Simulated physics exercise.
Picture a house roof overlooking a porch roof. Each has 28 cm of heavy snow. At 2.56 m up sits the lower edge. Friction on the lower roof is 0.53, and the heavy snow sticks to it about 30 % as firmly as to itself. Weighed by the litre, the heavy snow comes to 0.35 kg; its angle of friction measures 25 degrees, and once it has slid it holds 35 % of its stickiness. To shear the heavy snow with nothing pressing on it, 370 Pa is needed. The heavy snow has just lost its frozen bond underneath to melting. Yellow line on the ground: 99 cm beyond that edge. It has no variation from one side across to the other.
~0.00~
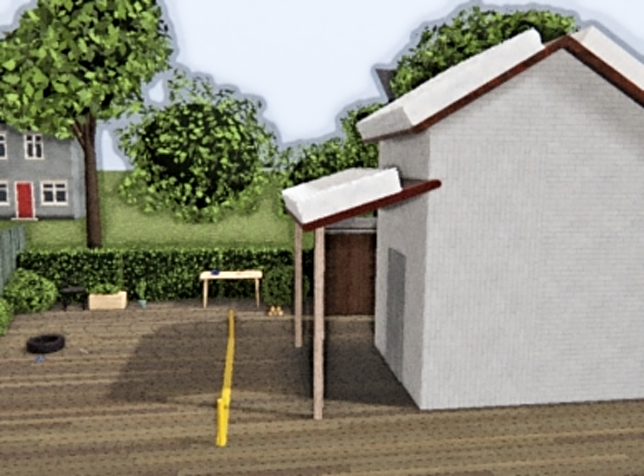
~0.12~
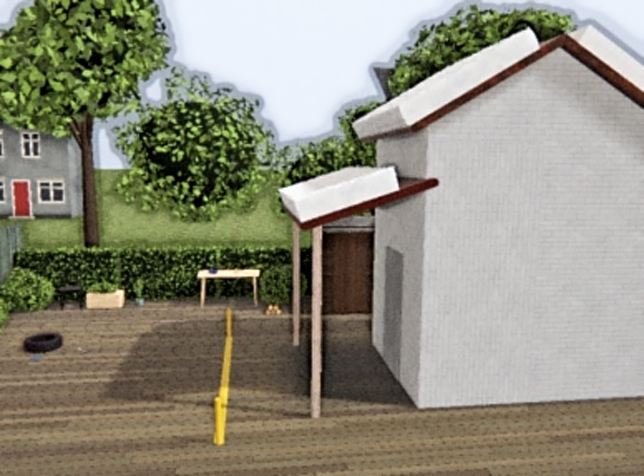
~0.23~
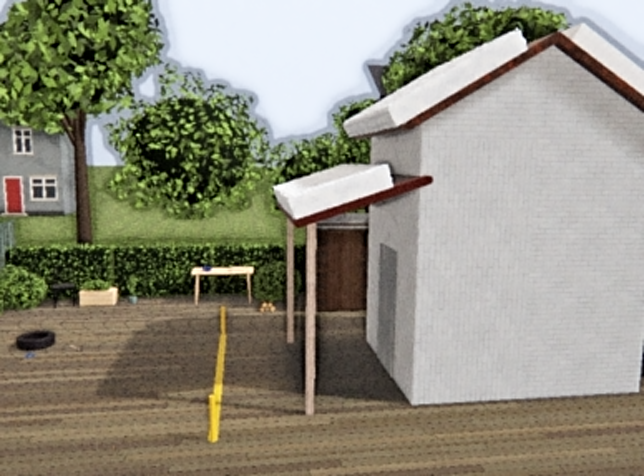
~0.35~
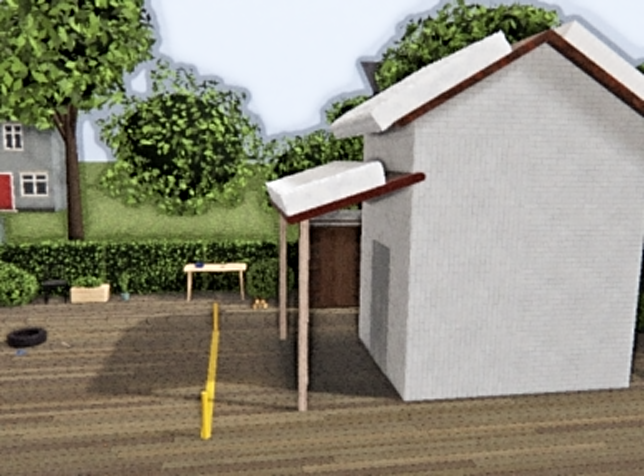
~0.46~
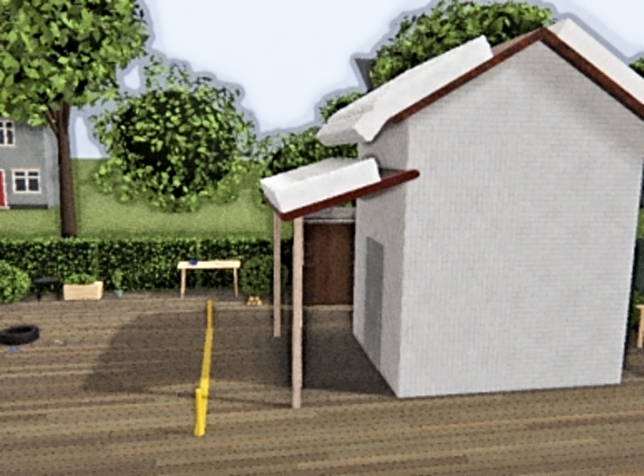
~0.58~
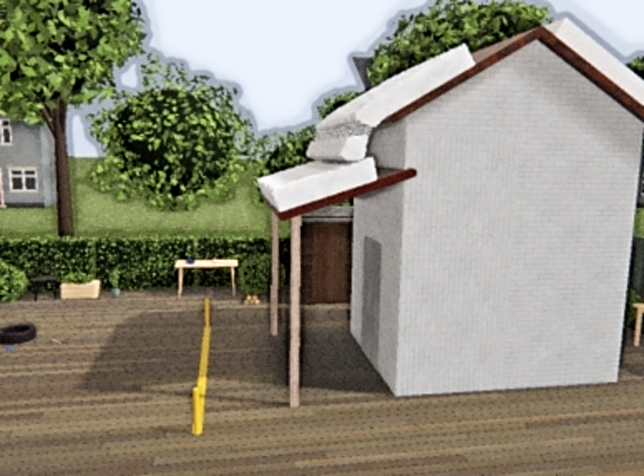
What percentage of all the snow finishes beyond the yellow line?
About 55 %.
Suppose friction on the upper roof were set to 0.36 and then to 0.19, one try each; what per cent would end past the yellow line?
Roughly 40 per cent first, roughly 50 per cent second.
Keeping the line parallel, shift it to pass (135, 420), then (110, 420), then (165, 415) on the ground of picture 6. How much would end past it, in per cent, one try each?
The three tries give 35 %, 30 % and 45 % in turn.
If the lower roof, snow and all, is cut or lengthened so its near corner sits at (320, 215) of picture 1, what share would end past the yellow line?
Estimate: Approx. 55 %.
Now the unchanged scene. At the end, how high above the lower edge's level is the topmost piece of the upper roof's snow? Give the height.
About 0.7 m above the lower edge.
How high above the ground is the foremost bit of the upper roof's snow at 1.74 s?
Height: Approx. 0.0 m.
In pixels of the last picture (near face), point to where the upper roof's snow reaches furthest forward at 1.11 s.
You'll find it somewhere near (247, 198) on the near face.
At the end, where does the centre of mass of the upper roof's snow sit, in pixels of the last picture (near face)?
You'll find it around (128, 379).
After 1.11 s, none is below the lower edge and 0 % is past the line.
After 1.74 s, 65 % is below the lower edge and 43 % is past the line.
After 2.37 s, 71 % is below the lower edge and 55 % is past the line.
After 3.00 s, 71 % is below the lower edge and 55 % is past the line.
After 3.20 s, 71 % is below the lower edge and 55 % is past the line.
